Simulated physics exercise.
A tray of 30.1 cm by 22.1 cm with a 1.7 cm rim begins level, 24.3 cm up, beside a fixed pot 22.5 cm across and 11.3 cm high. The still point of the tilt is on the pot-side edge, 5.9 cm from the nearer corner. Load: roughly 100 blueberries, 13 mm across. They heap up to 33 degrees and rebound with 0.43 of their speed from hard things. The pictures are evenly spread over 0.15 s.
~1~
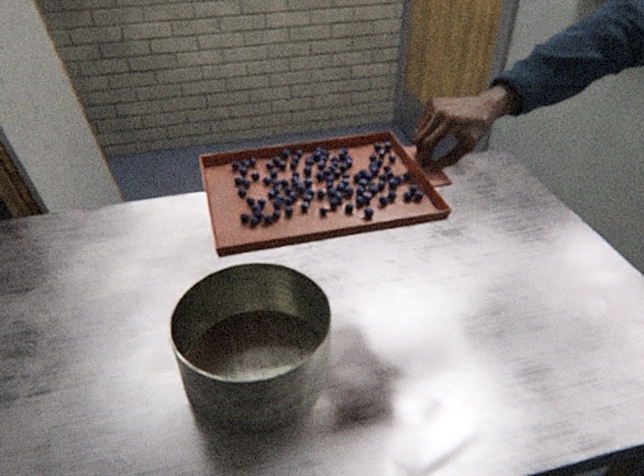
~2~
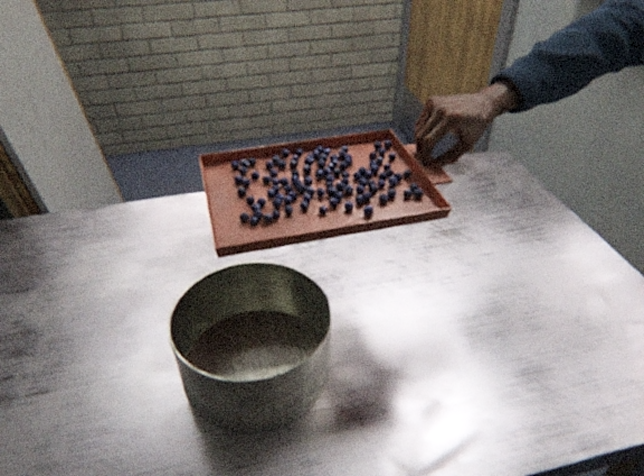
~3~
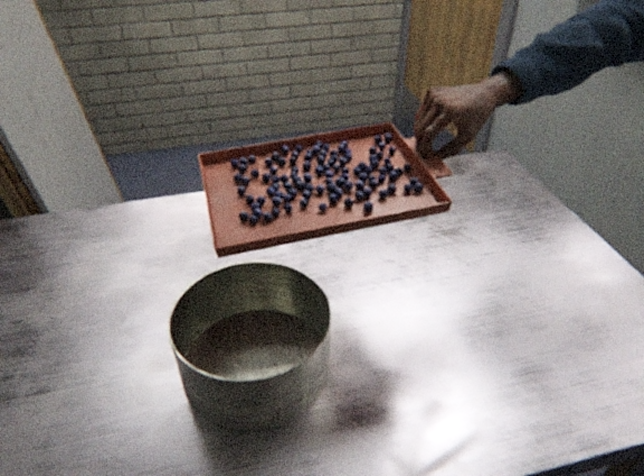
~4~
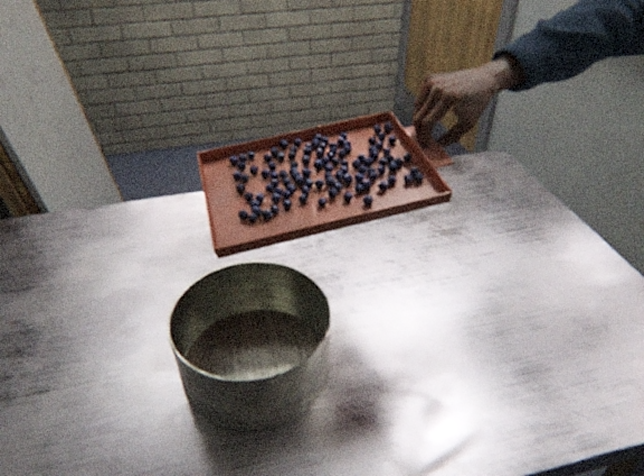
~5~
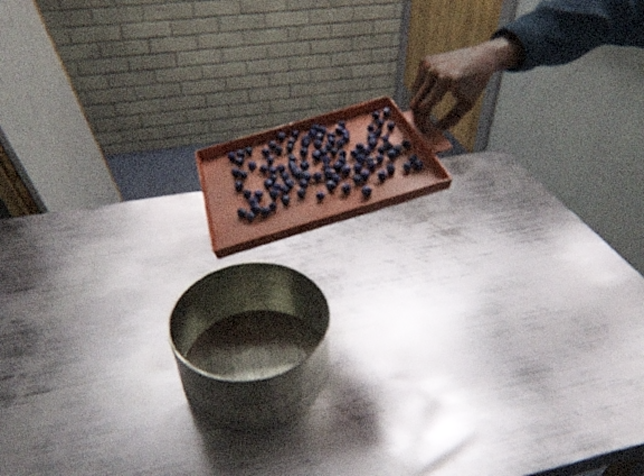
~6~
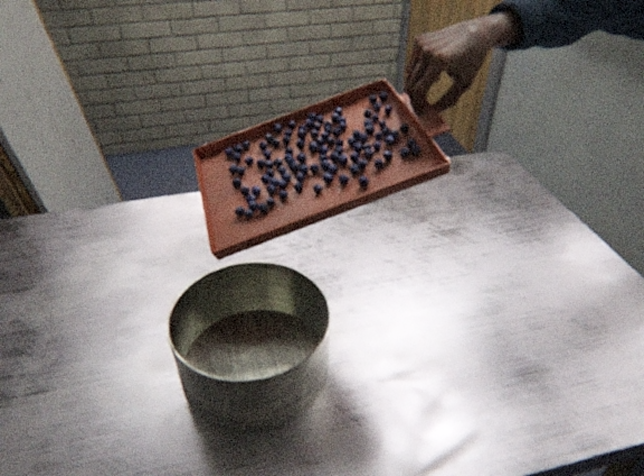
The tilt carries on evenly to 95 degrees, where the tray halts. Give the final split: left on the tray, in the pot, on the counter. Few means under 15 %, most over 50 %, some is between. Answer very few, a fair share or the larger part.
Tray very few, pot a fair share, counter the larger part.
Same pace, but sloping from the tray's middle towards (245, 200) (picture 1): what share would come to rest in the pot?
About 15 per cent.
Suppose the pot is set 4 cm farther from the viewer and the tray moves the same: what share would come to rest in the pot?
In that case some 25 per cent.
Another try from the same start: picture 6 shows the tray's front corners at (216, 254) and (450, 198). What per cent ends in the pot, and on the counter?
Pot 90, counter 10.
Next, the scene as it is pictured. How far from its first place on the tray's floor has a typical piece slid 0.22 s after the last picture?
Some 3 cm.
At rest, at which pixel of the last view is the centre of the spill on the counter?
Near (89, 393).
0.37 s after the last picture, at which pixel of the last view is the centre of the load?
At about (198, 201).
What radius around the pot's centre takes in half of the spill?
Roughly 26 cm.
Then, 0.22 s after the last picture, tilt 56 degrees; the tray holds 100 %, the pot 0 %.
Then, 0.37 s after the last picture, tilt 83 degrees; the tray holds 100 %, the pot 0 %.
Then, 0.65 s after the last picture, tilt 95 degrees; the tray holds 10 %, the pot 10 %.
In the end, tray 5 %, pot 30 %, counter 70 %.
